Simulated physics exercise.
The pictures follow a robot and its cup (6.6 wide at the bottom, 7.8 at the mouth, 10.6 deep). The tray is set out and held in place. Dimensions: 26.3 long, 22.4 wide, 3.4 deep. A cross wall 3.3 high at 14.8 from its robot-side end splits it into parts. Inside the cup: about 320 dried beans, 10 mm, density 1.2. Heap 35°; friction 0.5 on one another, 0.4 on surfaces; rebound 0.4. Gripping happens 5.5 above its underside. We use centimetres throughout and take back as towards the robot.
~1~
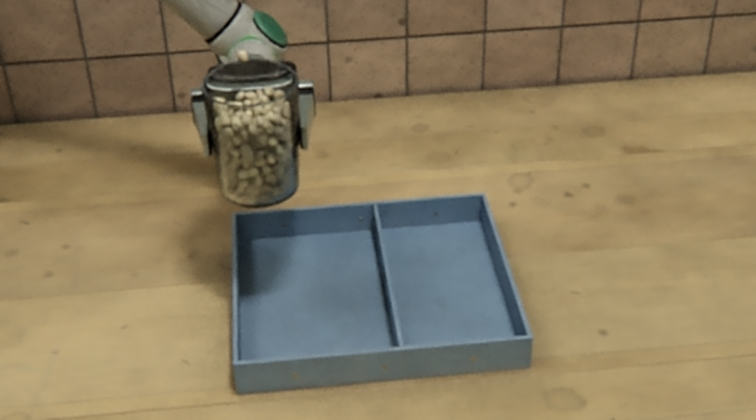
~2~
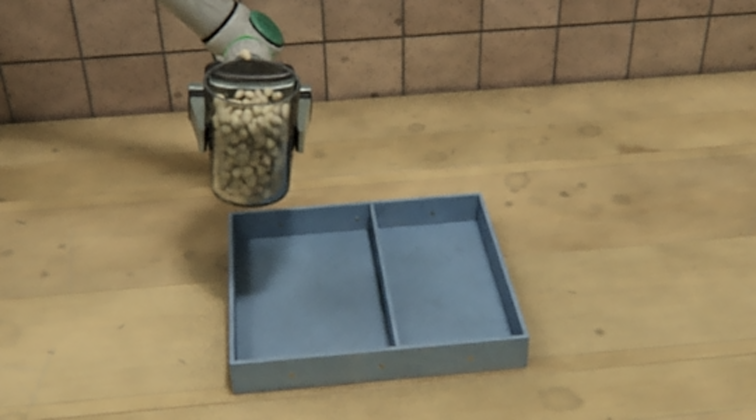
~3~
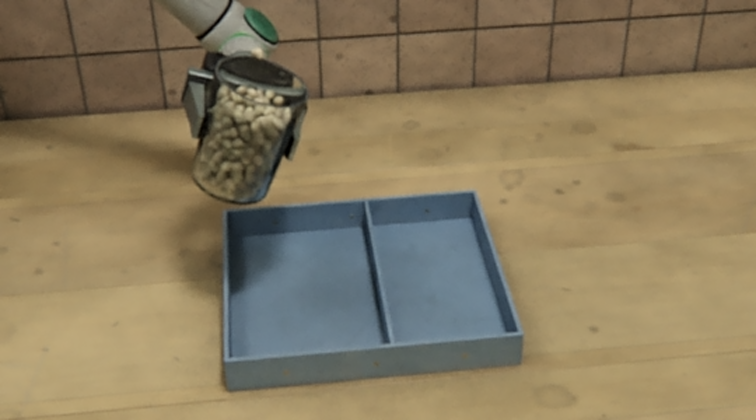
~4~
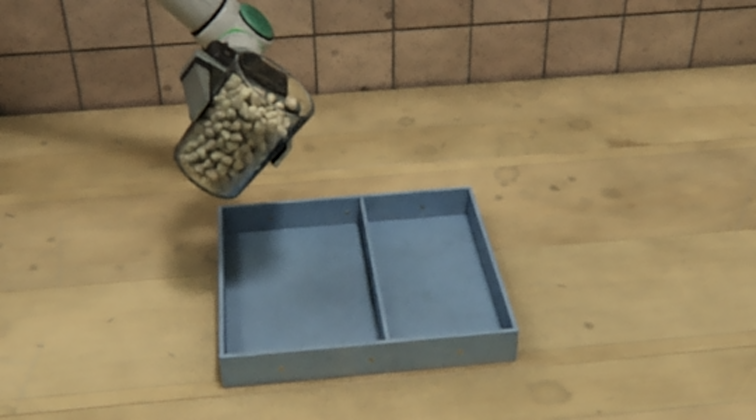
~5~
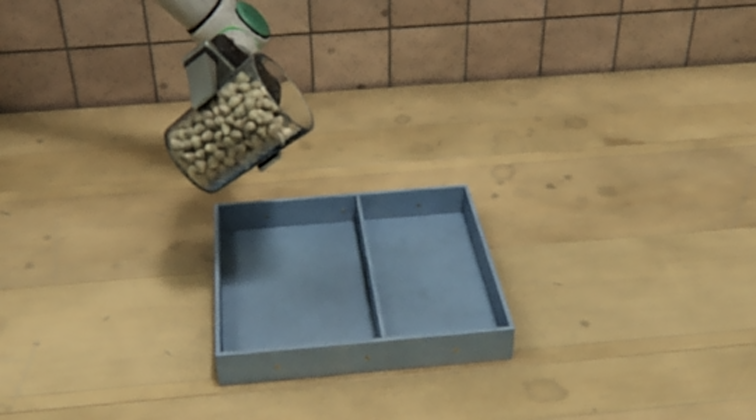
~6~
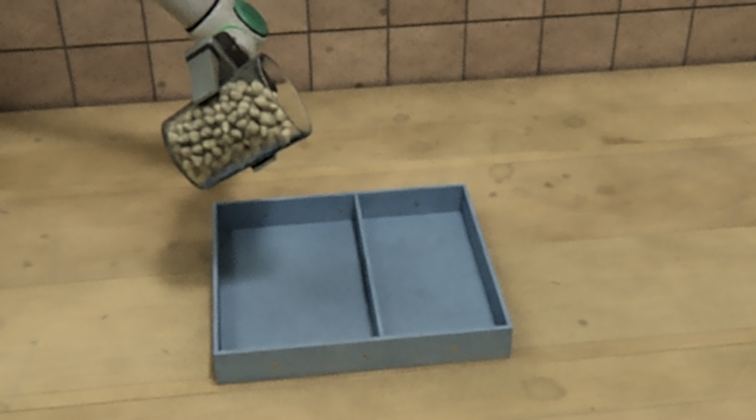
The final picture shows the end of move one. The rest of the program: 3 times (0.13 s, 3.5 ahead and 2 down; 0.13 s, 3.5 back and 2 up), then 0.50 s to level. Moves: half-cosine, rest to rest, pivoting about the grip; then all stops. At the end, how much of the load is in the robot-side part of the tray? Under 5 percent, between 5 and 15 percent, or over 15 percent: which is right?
The right one is under 5 percent.
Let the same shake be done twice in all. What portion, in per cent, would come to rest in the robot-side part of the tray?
Result: Approximately 0 per cent.
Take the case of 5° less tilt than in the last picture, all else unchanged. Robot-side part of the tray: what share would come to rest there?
It would then be near 0 per cent.
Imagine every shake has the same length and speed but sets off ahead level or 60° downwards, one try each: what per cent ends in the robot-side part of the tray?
First try about 10 %, second try about 0 %.
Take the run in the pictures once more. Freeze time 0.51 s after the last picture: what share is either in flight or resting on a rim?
Roughly 1 per cent.
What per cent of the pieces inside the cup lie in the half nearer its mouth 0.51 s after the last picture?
40 per cent.
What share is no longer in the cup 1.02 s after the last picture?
Close to 0 per cent of the load is out at that point.
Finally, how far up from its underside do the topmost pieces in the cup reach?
Some 11.0 cm.
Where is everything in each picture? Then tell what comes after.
In the first picture, cup middle at (255, 137), level; upper third of the load around (253, 120), from x 215 to 290, top at y 55; 322 in the cup.
In the second picture, cup middle at (251, 137), tilted 6° forward; upper third of the load around (249, 119), from x 215 to 290, top at y 55.
In the third picture, cup middle at (245, 134), tilted 20° forward; upper third of the load around (244, 117), from x 200 to 285, top at y 55.
In the fourth picture, cup middle at (240, 130), tilted 39° forward; upper third of the load around (238, 113), from x 185 to 290, top at y 80.
In the fifth picture, cup middle at (236, 127), tilted 53° forward; upper third of the load around (234, 111), from x 175 to 285, top at y 80.
In the sixth picture, cup middle at (234, 126), tilted 59° forward; upper third of the load around (233, 111), from x 170 to 285, top at y 85; 322 in the cup.
Then, 0.51 s after the last picture, tilted 59° forward, highest piece 23 above the table; 316 in the cup, 4 in the far-side part, 2 in flight or on a rim.
Then, 1.02 s after the last picture, tilted 31° forward, highest piece 23 above the table; 316 in the cup, 4 in the far-side part, 2 in the robot-side part.
Then, 1.48 s after the last picture, level, highest piece 26 above the table; 316 in the cup, 4 in the far-side part, 2 in the robot-side part.
Then, 2.53 s after the last picture, level, highest piece 26 above the table; 316 in the cup, 4 in the far-side part, 2 in the robot-side part.
Final count, 316 in the cup, 4 in the far-side part, 2 in the robot-side part. That is 1 % in the robot-side part of the tray.
